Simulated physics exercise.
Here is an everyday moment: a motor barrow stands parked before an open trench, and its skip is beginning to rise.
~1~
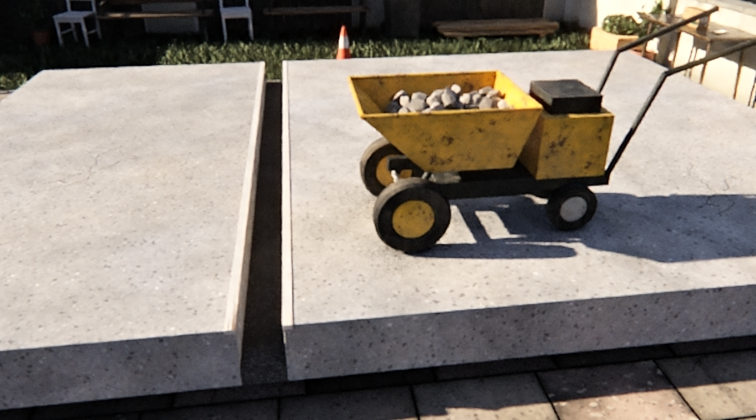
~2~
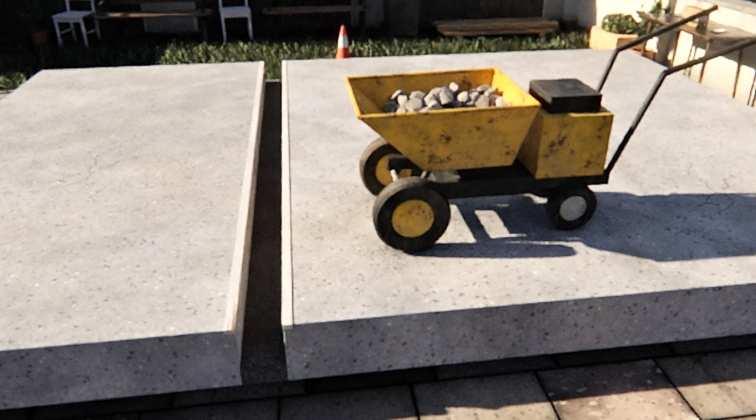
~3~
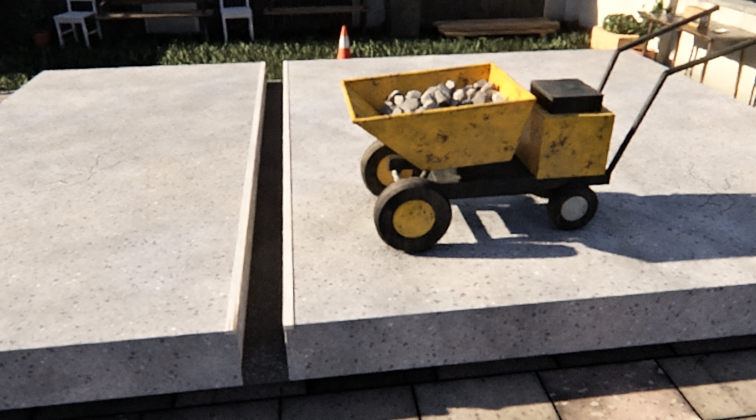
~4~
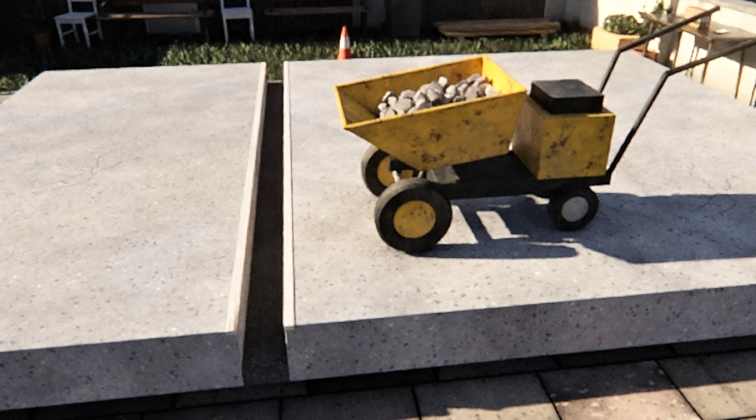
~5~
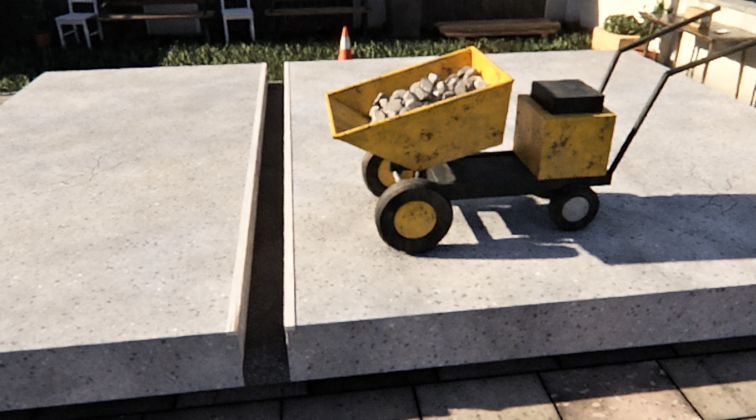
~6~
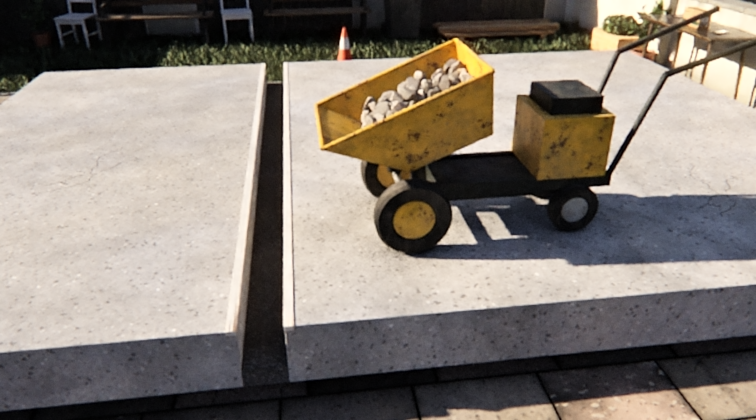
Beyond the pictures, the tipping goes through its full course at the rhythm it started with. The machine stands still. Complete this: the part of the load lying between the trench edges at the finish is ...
The larger part.
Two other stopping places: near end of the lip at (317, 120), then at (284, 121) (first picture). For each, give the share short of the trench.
Around 0 and 0 per cent respectively.
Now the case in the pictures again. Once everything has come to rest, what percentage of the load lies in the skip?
Close to 30 in a hundred.
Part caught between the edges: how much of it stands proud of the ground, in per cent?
Around 15 per cent.
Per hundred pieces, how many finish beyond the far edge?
That share is about 5 percent.
Soon, skip tipped steeply; all in the skip.
A while on, skip tipped right over; about two thirds in the skip; a stray few short of the trench; about a third in or heaped over the trench; a stray few beyond it; a stray few falling.
Towards the end, skip tipped right over; about a quarter in the skip; a stray few short of the trench; about two thirds in or heaped over the trench; a small part beyond it.
Finally, skip tipped right over; about a quarter in the skip; a stray few short of the trench; about two thirds in or heaped over the trench; a small part beyond it.
